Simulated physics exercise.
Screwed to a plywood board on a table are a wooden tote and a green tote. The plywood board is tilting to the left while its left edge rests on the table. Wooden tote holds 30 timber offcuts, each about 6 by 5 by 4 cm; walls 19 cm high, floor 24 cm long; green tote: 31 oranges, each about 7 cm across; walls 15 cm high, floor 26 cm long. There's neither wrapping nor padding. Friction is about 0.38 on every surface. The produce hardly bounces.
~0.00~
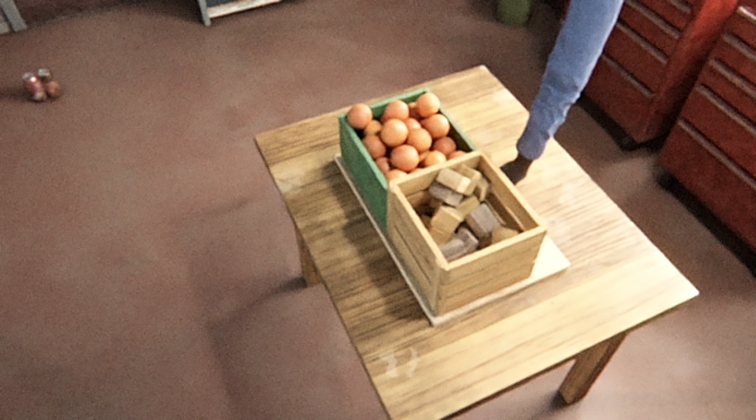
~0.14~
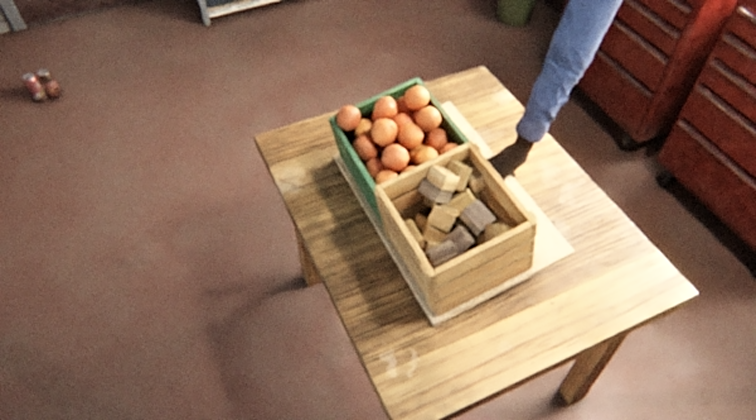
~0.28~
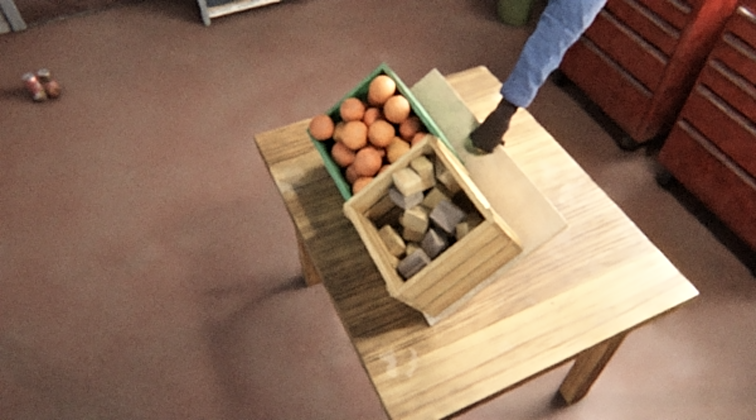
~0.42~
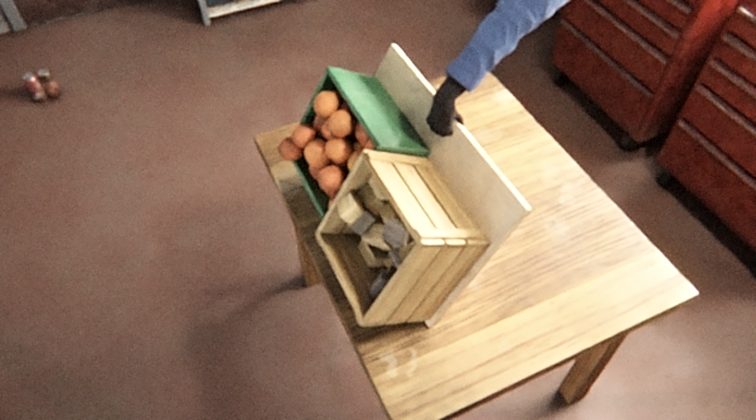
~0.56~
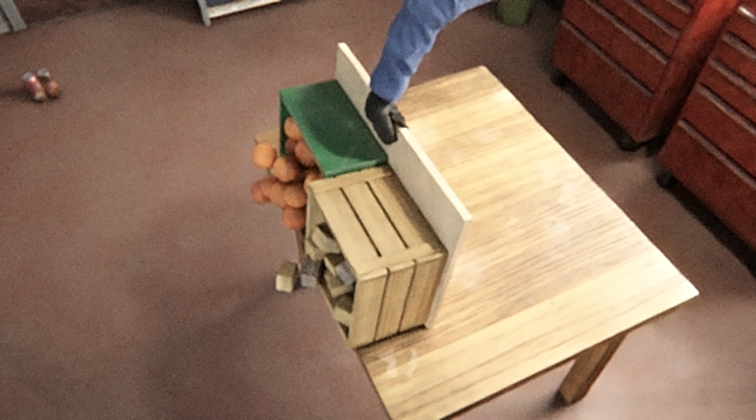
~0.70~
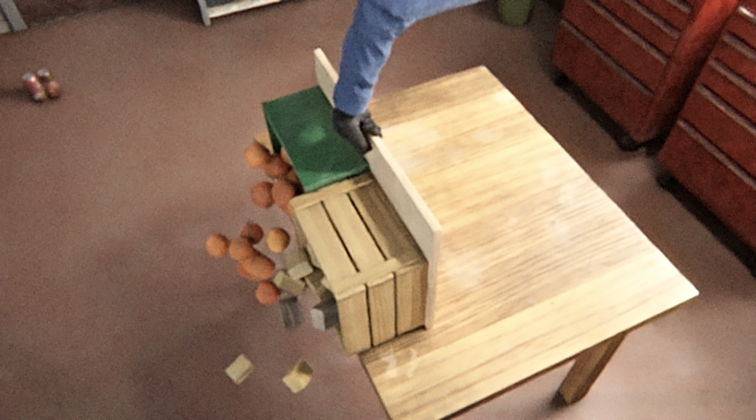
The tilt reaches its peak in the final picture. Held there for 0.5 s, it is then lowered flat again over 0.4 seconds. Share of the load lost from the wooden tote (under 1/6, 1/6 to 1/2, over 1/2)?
I'd say it will hang on to half to five sixths of them.
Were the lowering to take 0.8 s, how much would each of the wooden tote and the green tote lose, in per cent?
Then the wooden tote sheds 40 %, while the green tote sheds 80 %.
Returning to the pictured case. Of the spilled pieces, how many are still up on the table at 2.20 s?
About 1.
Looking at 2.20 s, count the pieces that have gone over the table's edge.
I'd estimate some 35 by that time.
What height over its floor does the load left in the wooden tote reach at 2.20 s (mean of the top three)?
That is close to 11 centimetres.
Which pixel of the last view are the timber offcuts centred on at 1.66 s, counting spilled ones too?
Near (430, 261).
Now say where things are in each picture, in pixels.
In the first frame (each is followed by its nearest rim corner in this view, unless another is named), wooden tote, (450, 266); green tote (by its farthest rim corner), (424, 89); 0° from level; none out.
Wooden tote, (435, 272); green tote, (415, 80); 10° from level, in the second frame.
Wooden tote, (399, 291); 32° from level, in the third frame.
Wooden tote, (364, 321); 60° from level, in the fourth frame.
Wooden tote, (348, 345); 82° from level; 8 out, the lowest orange at (263, 192), in the fifth frame.
Wooden tote, (346, 353); 92° from level; 16 out, in the sixth frame.
After 0.94 s, tilt 92°; wooden tote 20 in, 10 out and green tote 12 in, 19 out.
After 1.24 s, tilt 89°; wooden tote 18 in, 12 out and green tote 8 in, 23 out.
After 1.66 s, tilt 0°; wooden tote 18 in, 12 out and green tote 5 in, 26 out.
When it is over (at 2.20 s), wooden tote 18 in, 12 out and green tote 5 in, 26 out. Asked share, 12 of 30, 40 per cent.
